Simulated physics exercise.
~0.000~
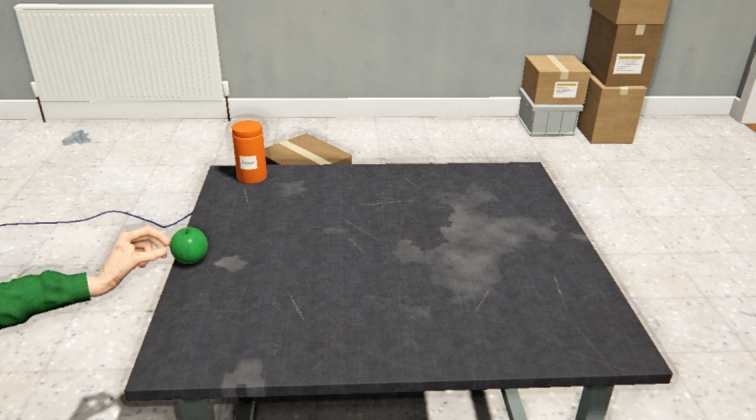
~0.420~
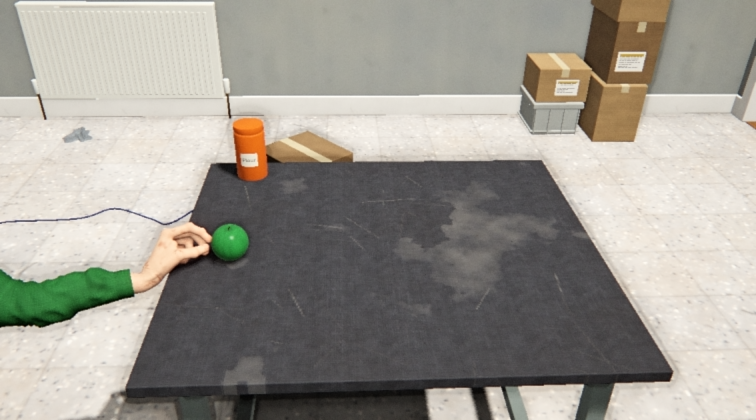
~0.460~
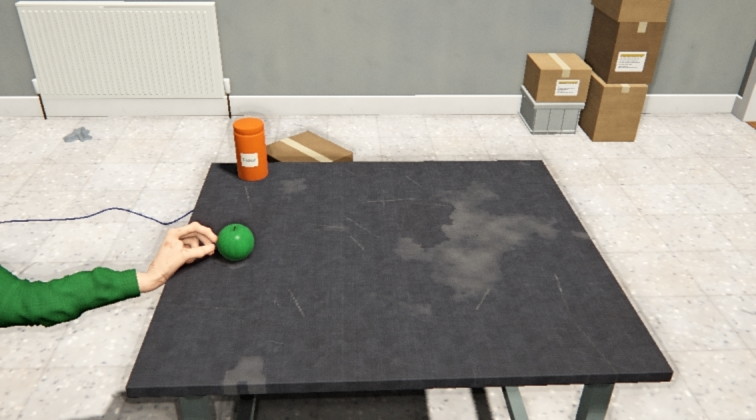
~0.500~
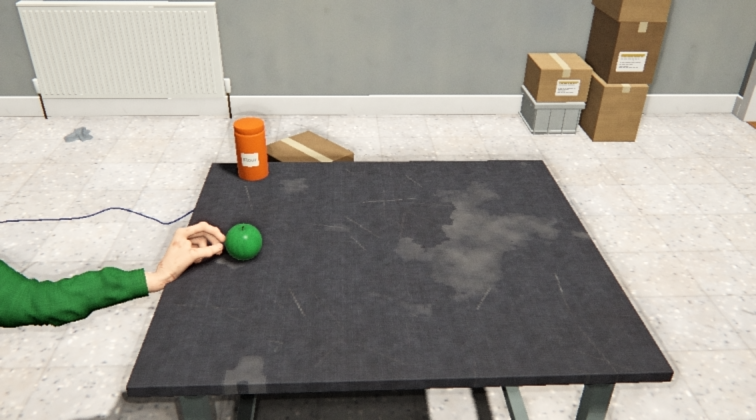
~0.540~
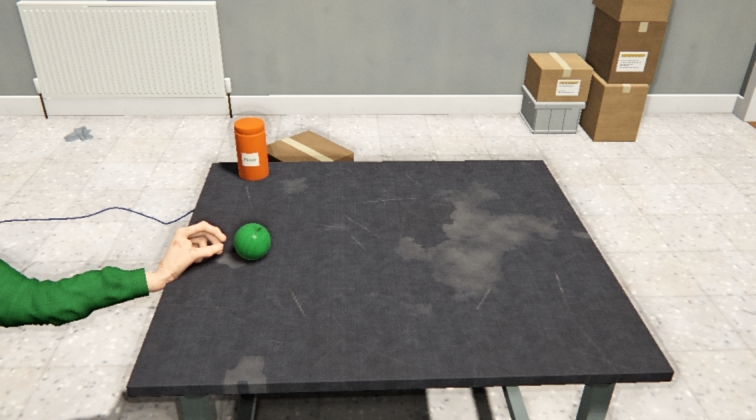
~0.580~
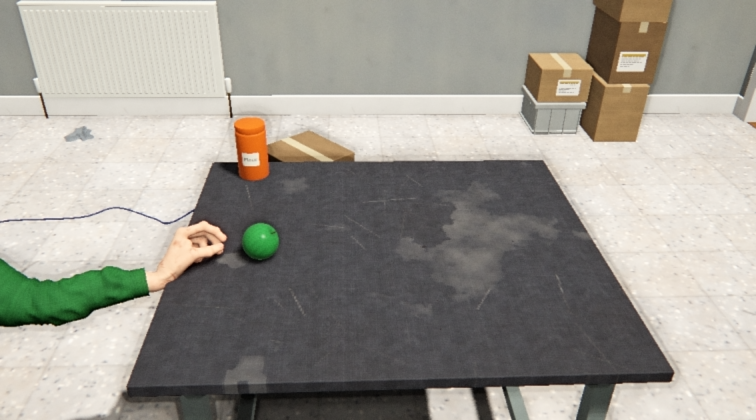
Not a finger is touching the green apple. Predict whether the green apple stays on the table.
It stays.
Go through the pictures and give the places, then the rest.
Under the hand; green apple (189, 246), in the first picture.
Under the hand; green apple (230, 242), in the second picture.
Under the hand; green apple (235, 242), in the third picture.
Green apple (243, 242), in the fourth picture.
Green apple (252, 241) displaced a little, in the fifth picture.
Green apple (260, 242) displaced a little, in the sixth picture.
Around 0.78 s, green apple displaced about its own width near (295, 241).
Around 0.98 s, green apple displaced well along near (320, 241).
Finally (1.7 s), moved from the start, green apple. Final places as the last picture's camera would see them, green apple near (340, 241).
